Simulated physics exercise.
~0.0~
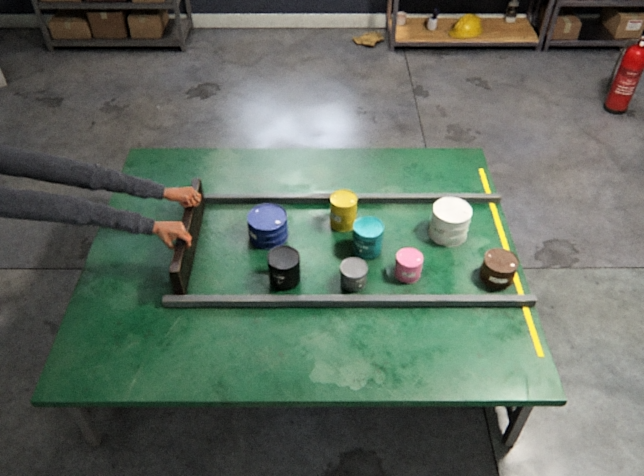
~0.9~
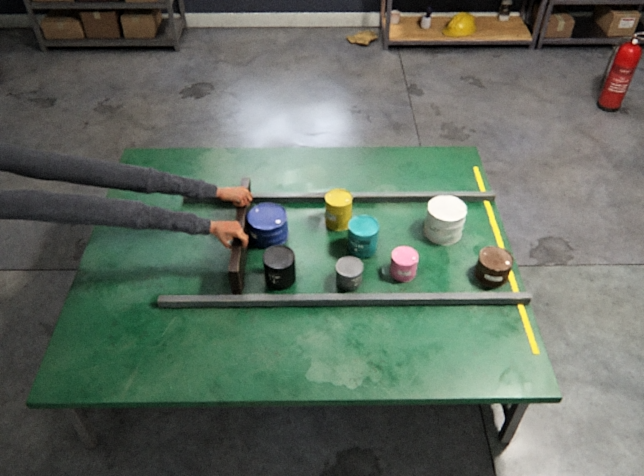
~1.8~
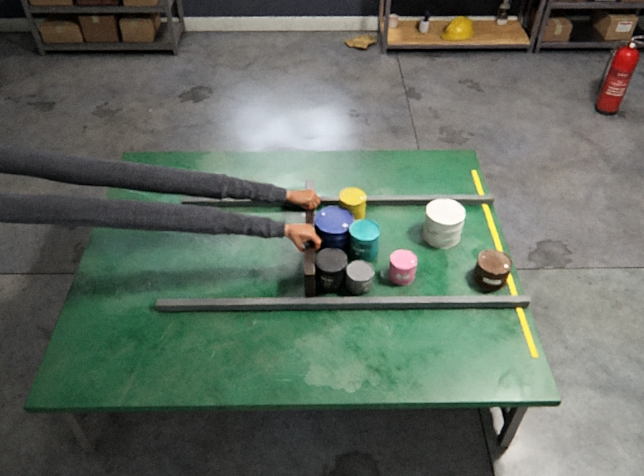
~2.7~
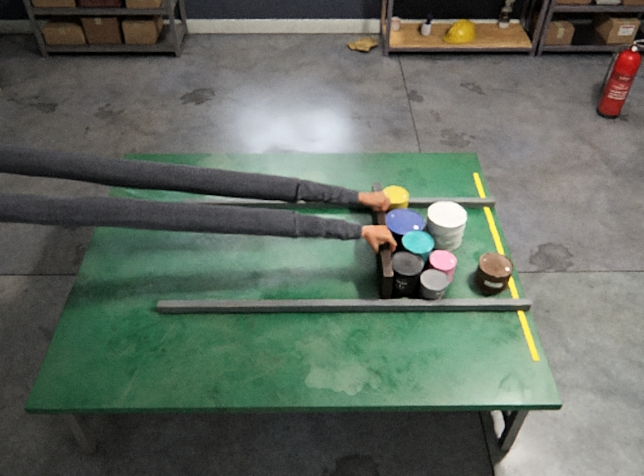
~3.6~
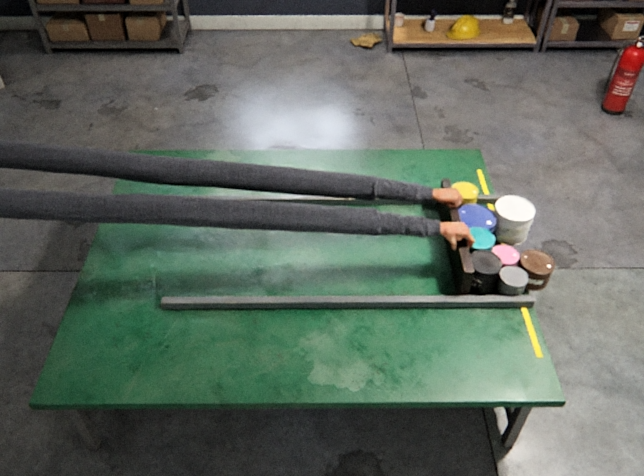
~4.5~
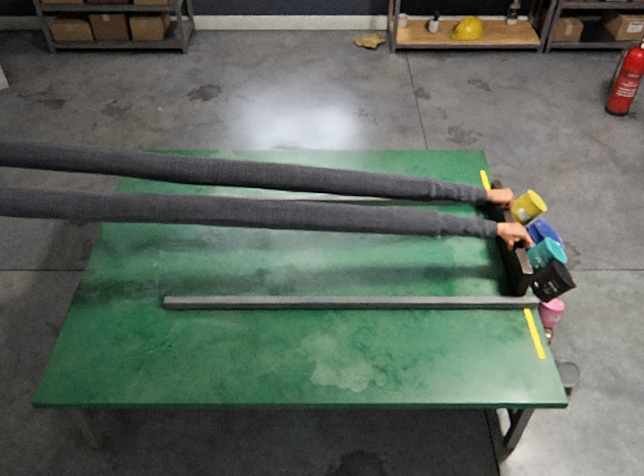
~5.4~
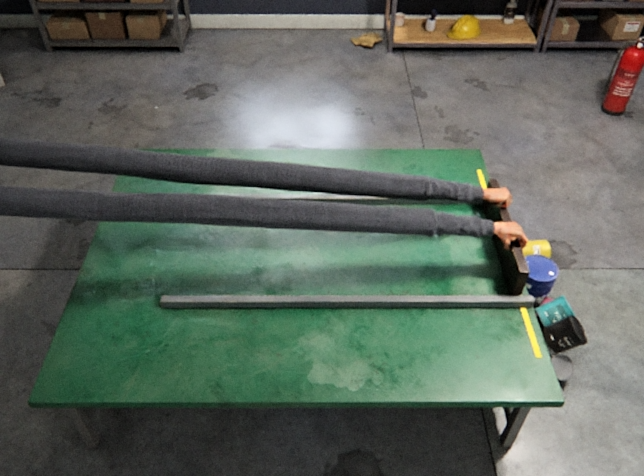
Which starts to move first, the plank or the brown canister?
The plank starts to move first. The brown canister stays put near the tape until the plank has pushed the other containers most of the way across the table.
